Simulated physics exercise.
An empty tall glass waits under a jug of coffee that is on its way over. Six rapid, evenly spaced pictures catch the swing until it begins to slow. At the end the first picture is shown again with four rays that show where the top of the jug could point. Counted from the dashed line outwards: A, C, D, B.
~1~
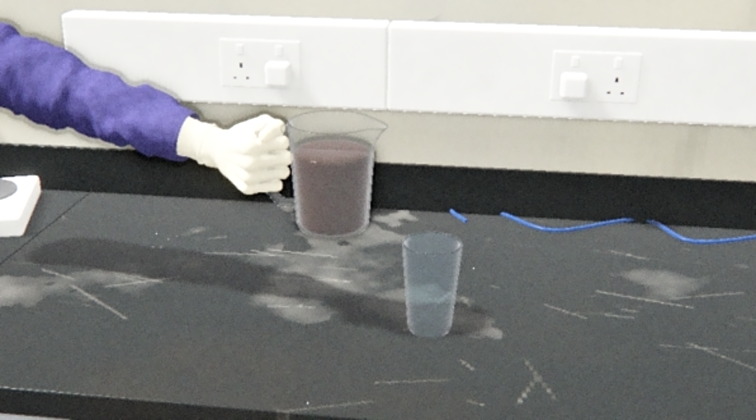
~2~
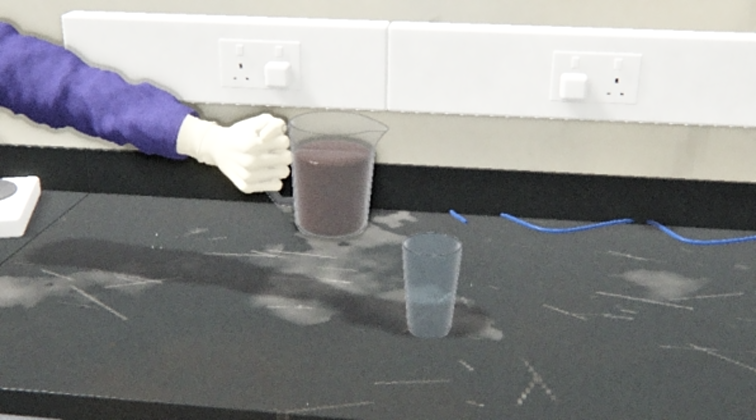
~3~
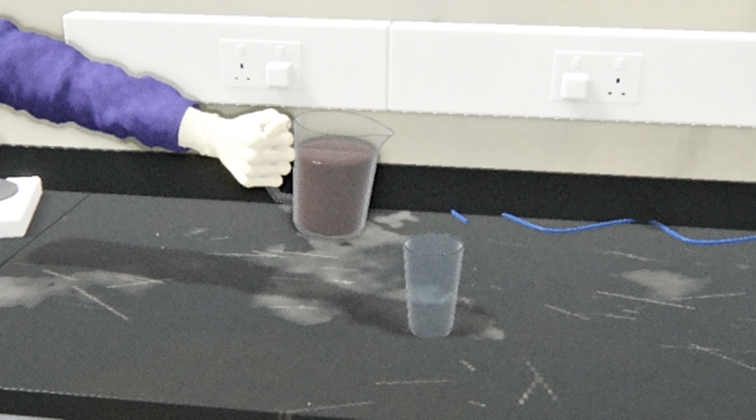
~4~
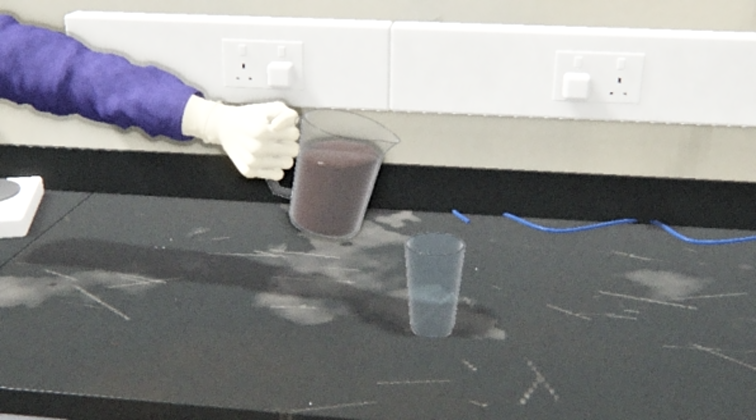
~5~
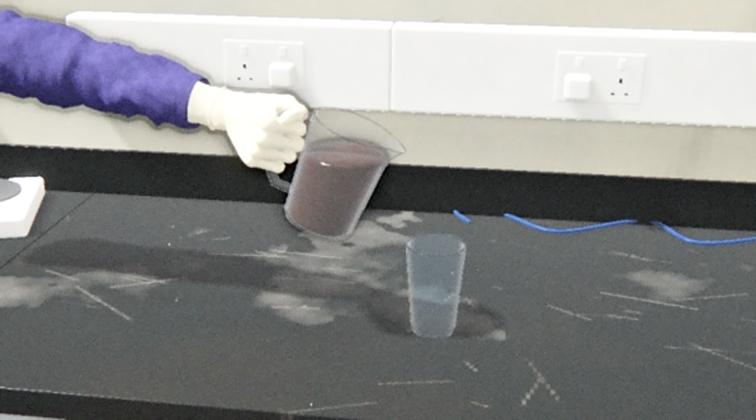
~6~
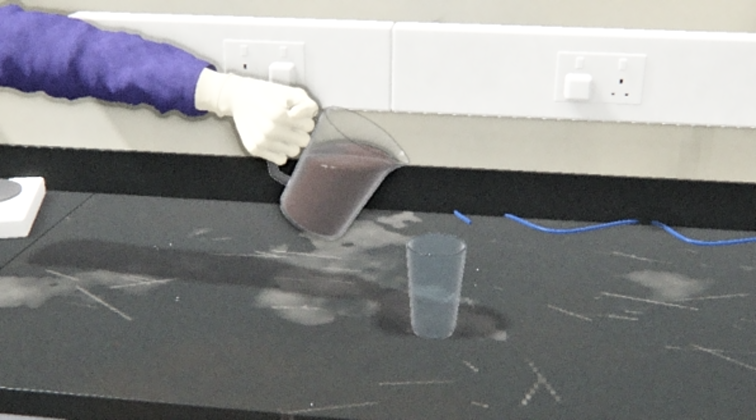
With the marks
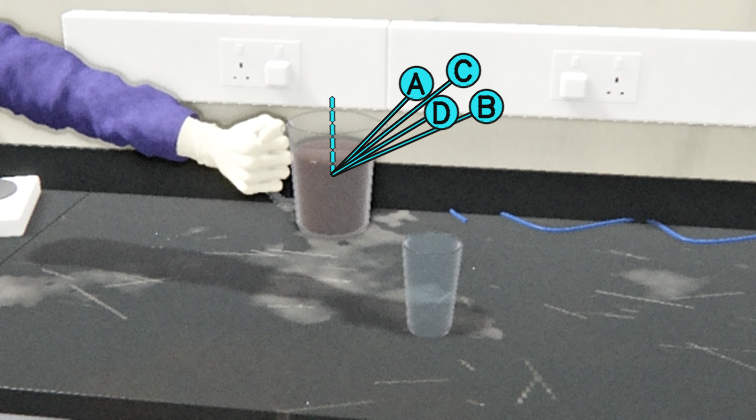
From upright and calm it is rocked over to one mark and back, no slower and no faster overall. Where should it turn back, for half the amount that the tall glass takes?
B beats the others.
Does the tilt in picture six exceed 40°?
No, it does not.
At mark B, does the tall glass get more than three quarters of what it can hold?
No, less.
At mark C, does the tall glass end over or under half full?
Under half.
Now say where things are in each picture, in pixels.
Upright, lip at (386, 126); rim of the tall glass round (432, 243); nothing has left yet, in the first frame.
Upright, lip at (388, 129); nothing has left yet, in the second frame.
Tipped about 6°, lip at (393, 133); nothing has left yet, in the third frame.
Tipped about 13°, lip at (399, 141); nothing has left yet, in the fourth frame.
Tipped about 21°, lip at (405, 151); nothing has left yet, in the fifth frame.
Tipped about 30°, lip at (409, 161); nothing has left yet, in the sixth frame.
In cyan, A at (407, 97); B at (471, 114); C at (450, 81); D at (425, 119).
With A, the tall glass ends with about 11 % of what it can hold.
With B, the tall glass ends with about 52 % of what it can hold.
With C, the tall glass ends with about 21 % of what it can hold.
With D, the tall glass ends with about 36 % of what it can hold.
